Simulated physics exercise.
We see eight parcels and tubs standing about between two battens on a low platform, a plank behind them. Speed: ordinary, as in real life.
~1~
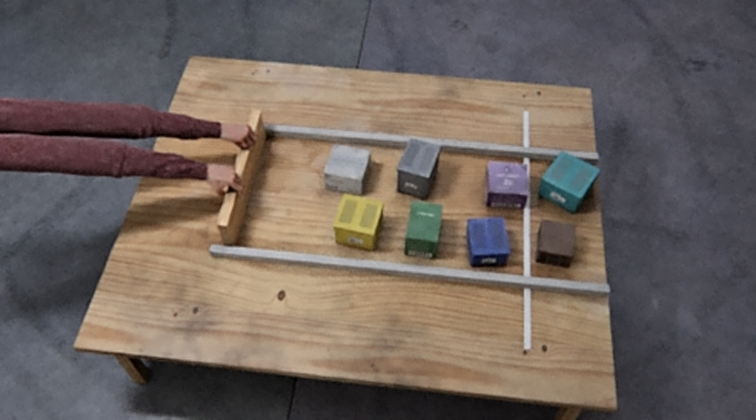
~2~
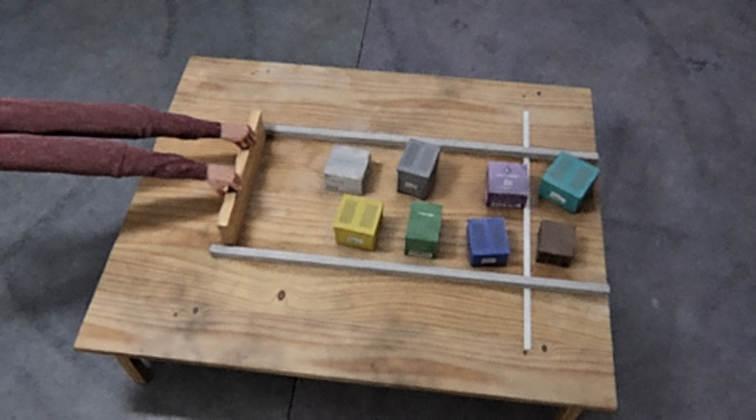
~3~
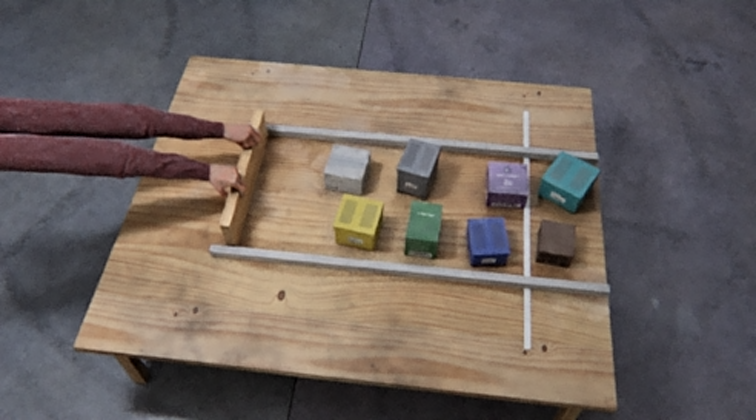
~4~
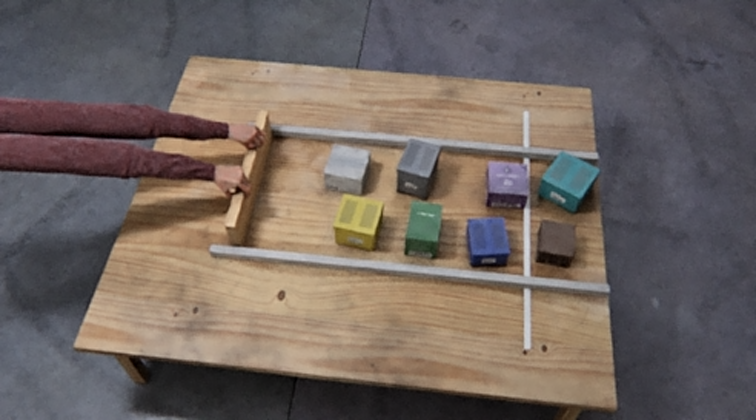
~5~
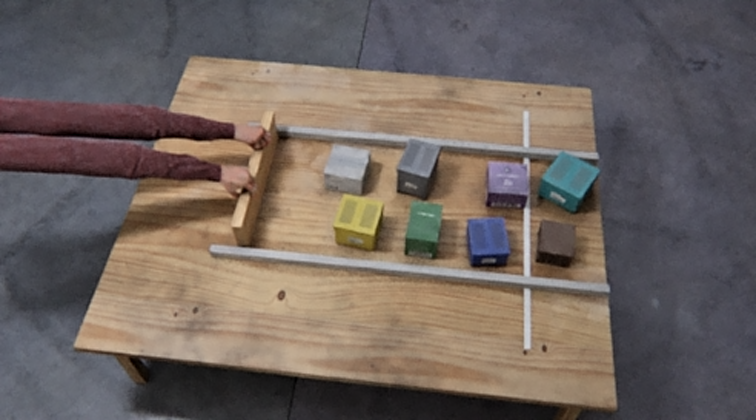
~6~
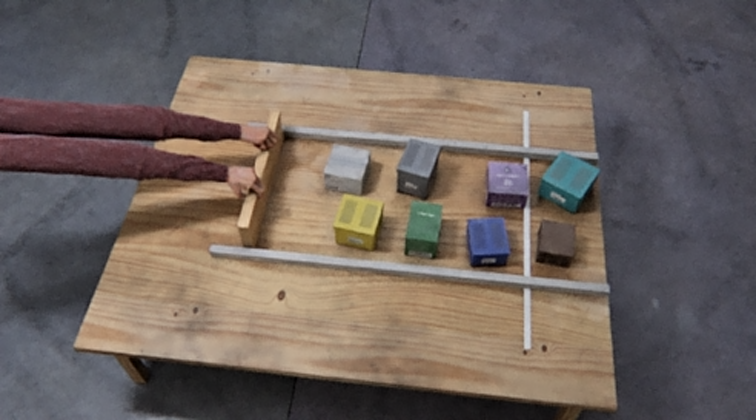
Two arms in maroon sleeves reach in from the left over a low wooden platform on a grey concrete floor, seen from above at an angle. Between two pale battens stand eight boxes, light grey, dark grey, purple and turquoise behind yellow, green, blue and brown, with white tape crossing at the right. The hands slide an upright plank slightly rightward, while the boxes and camera stay still.
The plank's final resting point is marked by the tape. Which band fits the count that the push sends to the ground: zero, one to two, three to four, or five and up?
In the end, the drop-off count sits at three or a four.
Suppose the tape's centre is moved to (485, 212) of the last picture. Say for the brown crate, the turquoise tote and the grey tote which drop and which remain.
Check: The brown crate takes the fall; the turquoise tote takes the fall; the grey tote remains in place.
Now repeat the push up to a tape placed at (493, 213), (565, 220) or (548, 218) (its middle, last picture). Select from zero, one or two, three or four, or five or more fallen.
In the order of the places given: Either one or two; at least five; five or more.
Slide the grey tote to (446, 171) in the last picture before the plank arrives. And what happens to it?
Result: It stays aboard.
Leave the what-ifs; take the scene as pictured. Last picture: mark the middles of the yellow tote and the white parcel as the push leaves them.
The yellow tote at (550, 240), the white parcel at (548, 187).
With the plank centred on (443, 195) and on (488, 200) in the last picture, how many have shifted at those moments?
At the first spot 8, then 8.
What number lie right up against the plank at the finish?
It touches 2.
A little later, none off yet; turquoise tote at rest near (568, 182); brown crate at rest near (555, 244); purple box at rest near (507, 185).
When it is over, the number that fall off is three or four; down, blue tote, purple box, brown crate and turquoise tote.
